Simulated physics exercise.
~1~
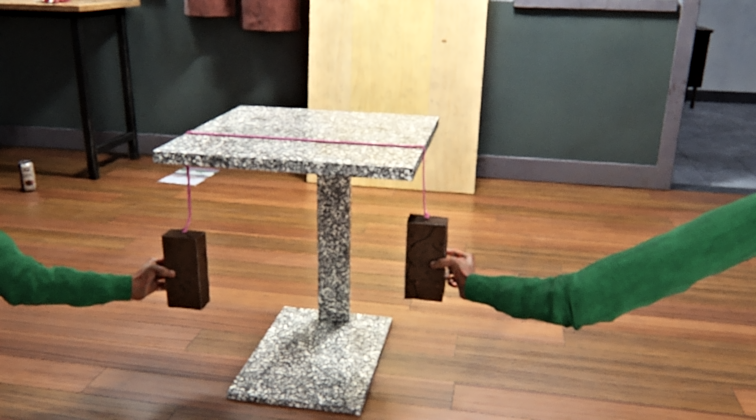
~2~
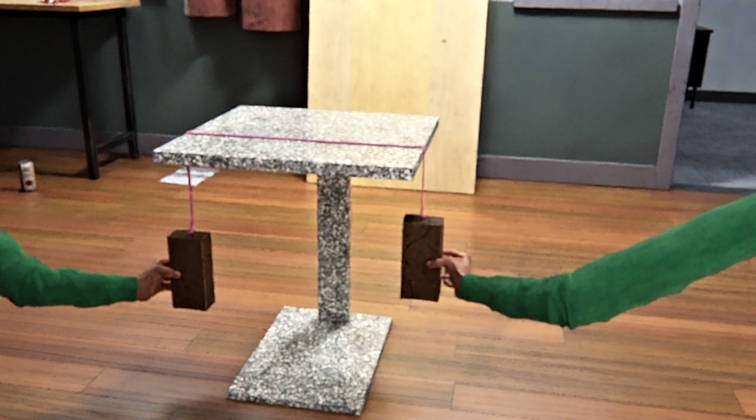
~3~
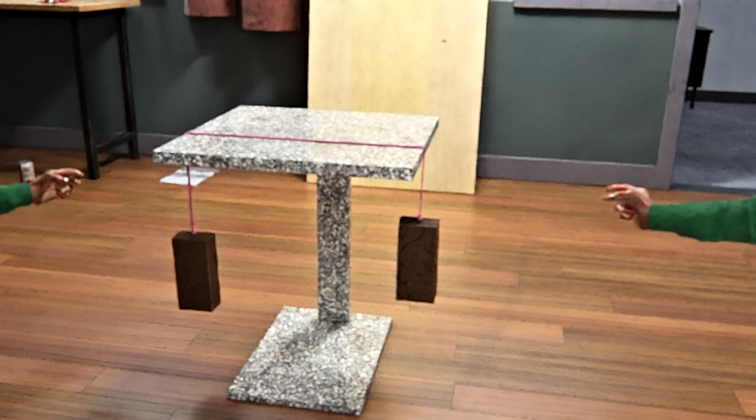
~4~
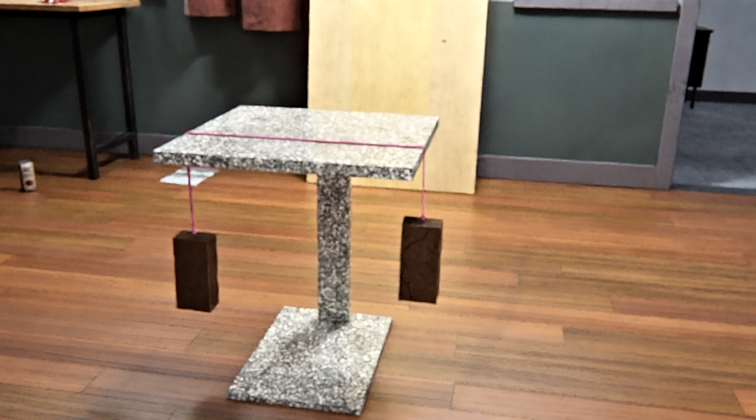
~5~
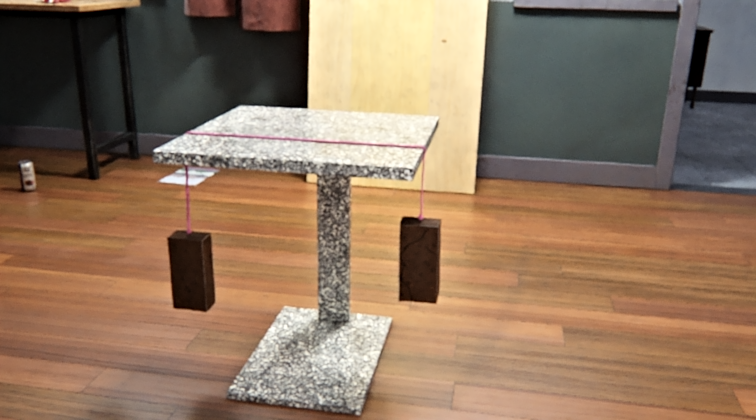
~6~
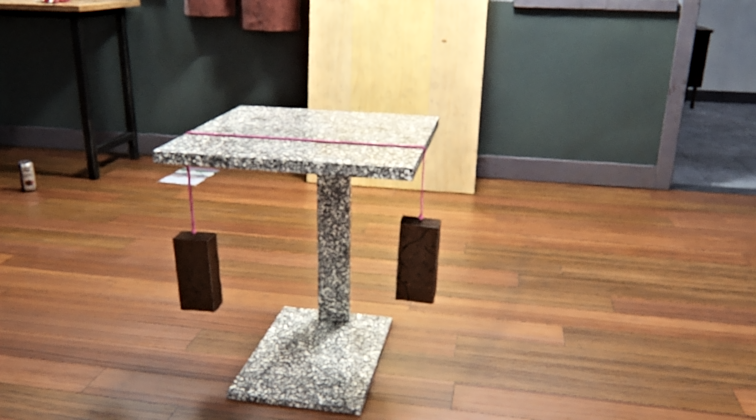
In this clip, two green-sleeved hands hold dark bricks hanging from a pink ribbon draped across a speckled stand, then let go and draw back out of view. The bricks sway very slightly but stay at about the same height, and the ribbon remains in place.
